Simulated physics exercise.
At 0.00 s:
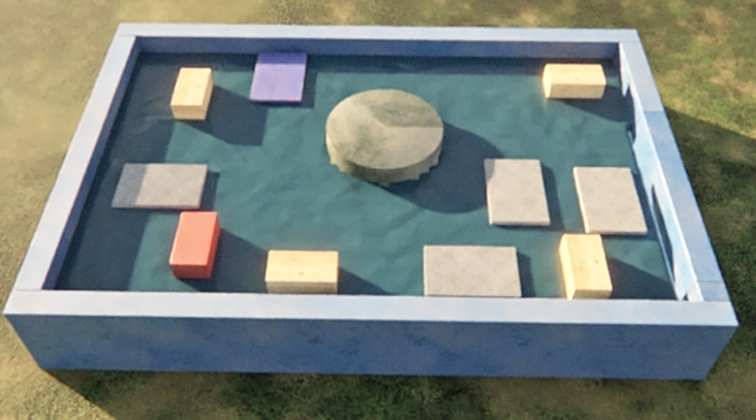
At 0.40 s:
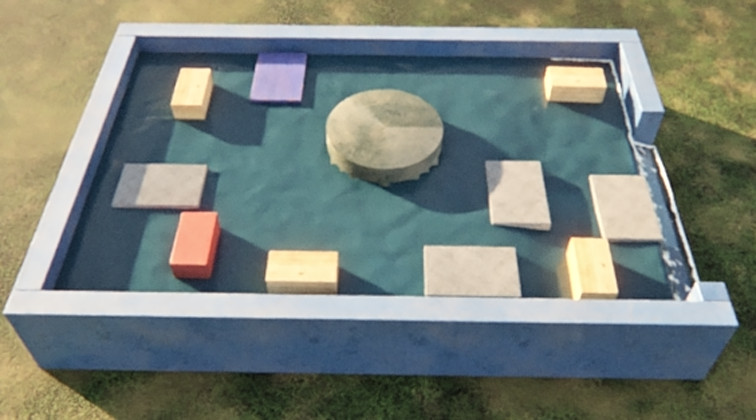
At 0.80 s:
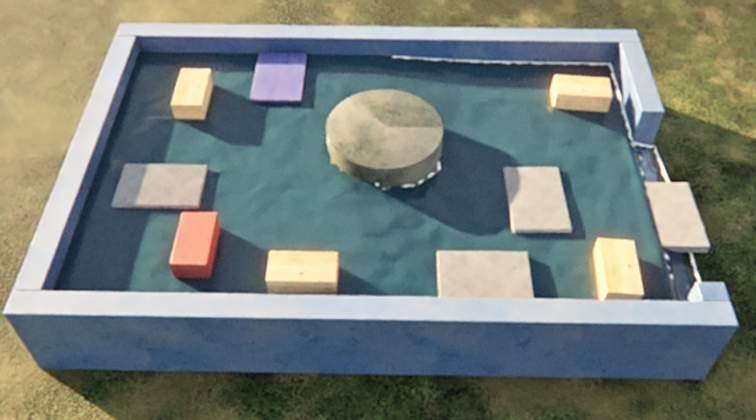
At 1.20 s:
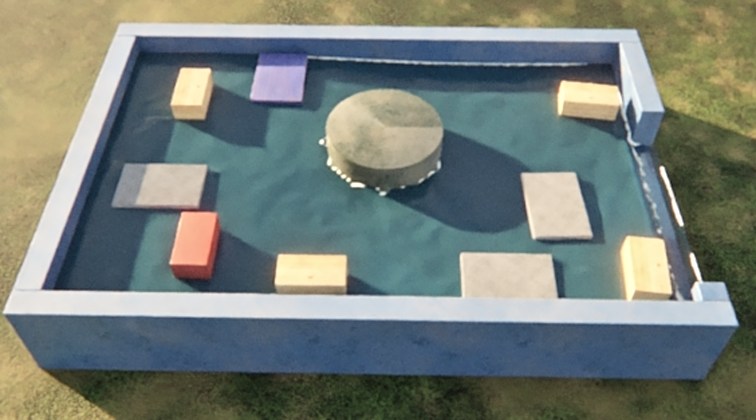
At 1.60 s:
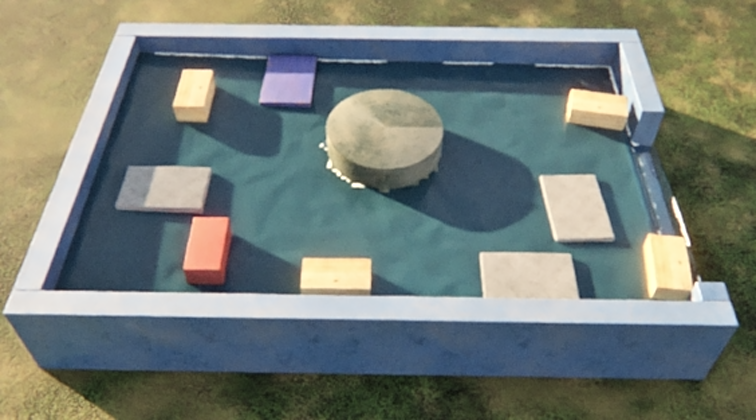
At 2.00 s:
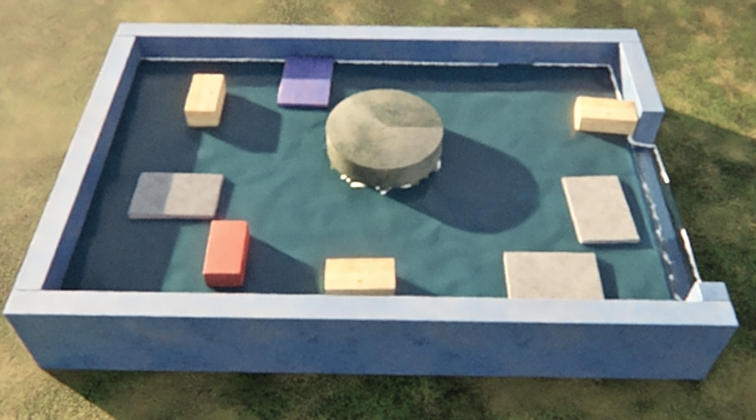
A blue-walled pool of water lost part of its right side, and a gray slab slid out through the gap, followed by a wooden block, while the other floating pieces drifted slowly right.
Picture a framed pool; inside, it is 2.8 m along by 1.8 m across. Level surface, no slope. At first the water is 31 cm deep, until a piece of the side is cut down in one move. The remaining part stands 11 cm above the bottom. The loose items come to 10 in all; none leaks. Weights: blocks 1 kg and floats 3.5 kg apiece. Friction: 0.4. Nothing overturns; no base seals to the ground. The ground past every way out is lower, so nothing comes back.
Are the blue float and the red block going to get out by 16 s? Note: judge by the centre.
The blue float will not come out; the red block will not come out.
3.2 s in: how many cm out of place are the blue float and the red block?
Close to 40 cm for the first and 30 cm for the second.
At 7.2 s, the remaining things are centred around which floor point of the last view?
Around (344, 220).
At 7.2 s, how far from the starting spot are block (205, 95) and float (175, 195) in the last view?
That comes to 20 cm for the first and 30 cm for the second.
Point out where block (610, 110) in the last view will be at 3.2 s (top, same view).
Look for it near (654, 146).
After 3.2 s the blue float is near (348, 86), 0.4 m from its start, afloat; the red block is near (259, 257), 0.3 m from its start, afloat; 3 of 10 are out; 7 afloat.
After 7.2 s the blue float is near (396, 90), 0.7 m from its start, afloat; the red block is near (330, 272), 0.6 m from its start, afloat; 5 of 10 are out; 5 afloat.
After 12.0 s the blue float is near (437, 101), 0.9 m from its start, afloat; the red block is near (413, 285), 1.0 m from its start, afloat; 6 of 10 are out; 4 afloat.
After 16.0 s the blue float is near (467, 110), 1.1 m from its start, afloat; the red block is near (469, 283), 1.2 m from its start, afloat; 6 of 10 are out; 4 afloat.
